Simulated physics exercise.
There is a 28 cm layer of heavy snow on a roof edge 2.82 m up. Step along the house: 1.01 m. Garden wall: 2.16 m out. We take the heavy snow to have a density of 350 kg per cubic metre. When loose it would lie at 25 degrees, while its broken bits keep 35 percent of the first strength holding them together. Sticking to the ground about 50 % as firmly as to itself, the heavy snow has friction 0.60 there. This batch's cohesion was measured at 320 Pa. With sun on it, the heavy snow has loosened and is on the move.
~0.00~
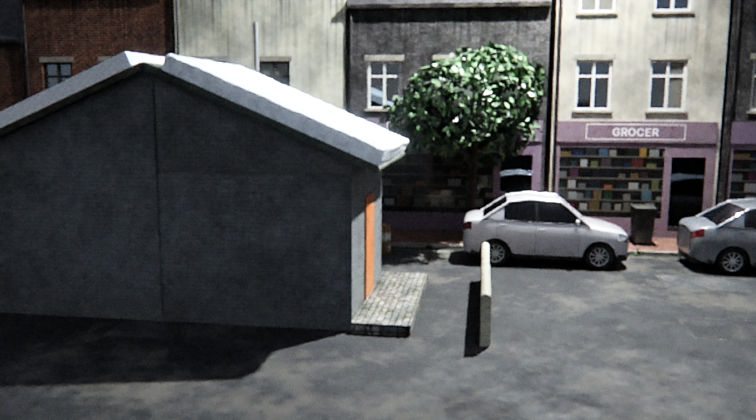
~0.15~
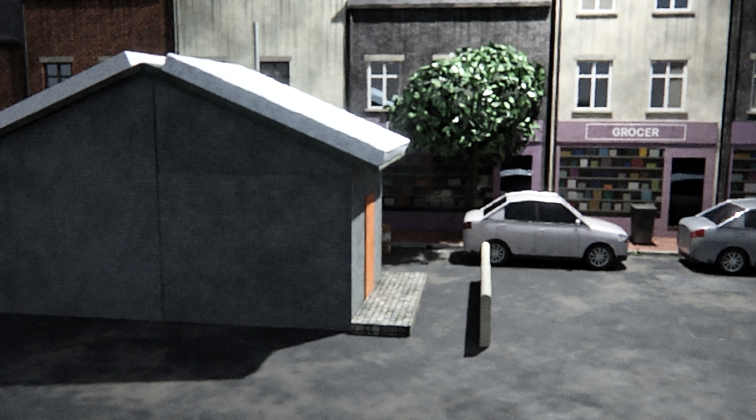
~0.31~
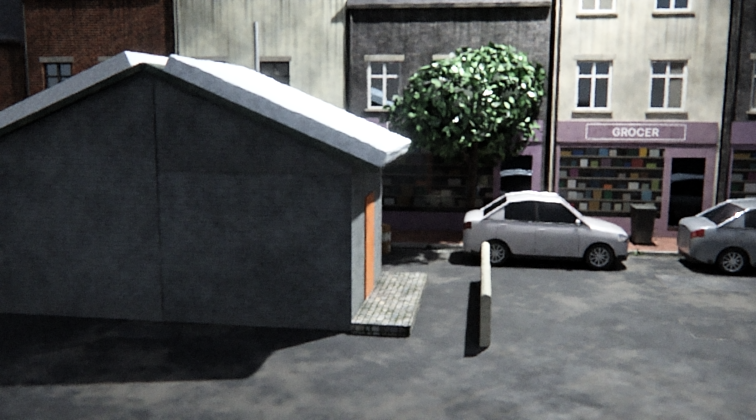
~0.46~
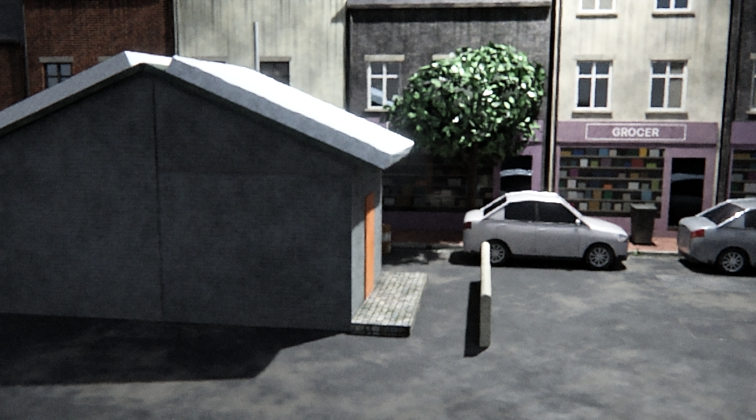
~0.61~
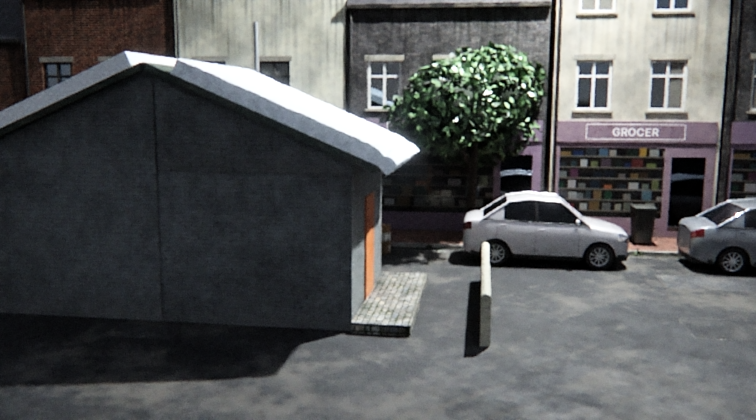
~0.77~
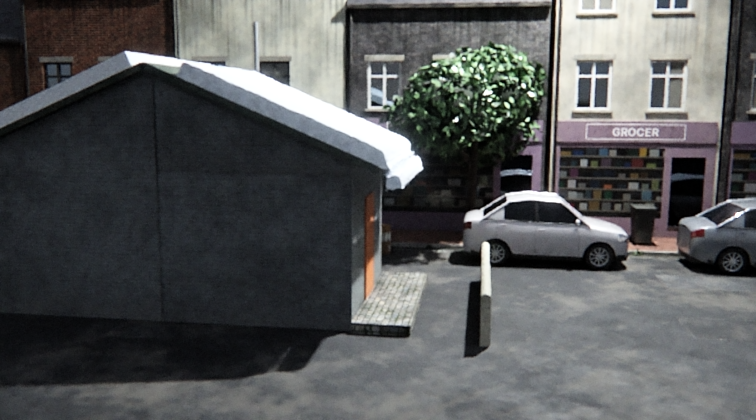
A thick white layer of snow covers the sunlit roof of a grey, gabled house at left, seen from a fixed, slightly raised view across a dark paved street. A stone step and orange door edge its right side, with a low wall, pale cars, a green tree and a purple grocer's front beyond. The snow slides slowly down the right slope, bulging past the eaves, its front edge turning ragged.
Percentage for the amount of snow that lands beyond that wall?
Close to 5 percent.
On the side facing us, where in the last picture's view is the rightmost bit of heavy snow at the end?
Look roughly at (637, 348).
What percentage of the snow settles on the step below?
I'd estimate close to 22 %.
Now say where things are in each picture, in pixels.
In the first picture, front end of the heavy snow at (383, 150).
In the second picture, front end of the heavy snow at (384, 151), its middle shifted 1.2 cm.
In the third picture, front end of the heavy snow at (386, 152), its middle shifted 4.6 cm, 2 % of it past the eaves, in one piece.
In the fourth picture, front end of the heavy snow at (390, 154), its middle shifted 11 cm, 3 % of it past the eaves, in one piece.
In the fifth picture, front end of the heavy snow at (396, 166), its middle shifted 19 cm, 6 % of it past the eaves, in one piece.
In the sixth picture, front end of the heavy snow at (402, 184), its middle shifted 31 cm, 8 % of it past the eaves, cracking.
By 1.17 s, 90 % is still on the roof and 0 % is past the low wall.
By 1.65 s, 75 % is still on the roof and 0 % is past the low wall.
By 2.12 s, 54 % is still on the roof and 0 % is past the low wall.
By 2.60 s, 24 % is still on the roof and 0 % is past the low wall.
By 4.10 s, at the end, none is still on the roof and 5 % is past the low wall.
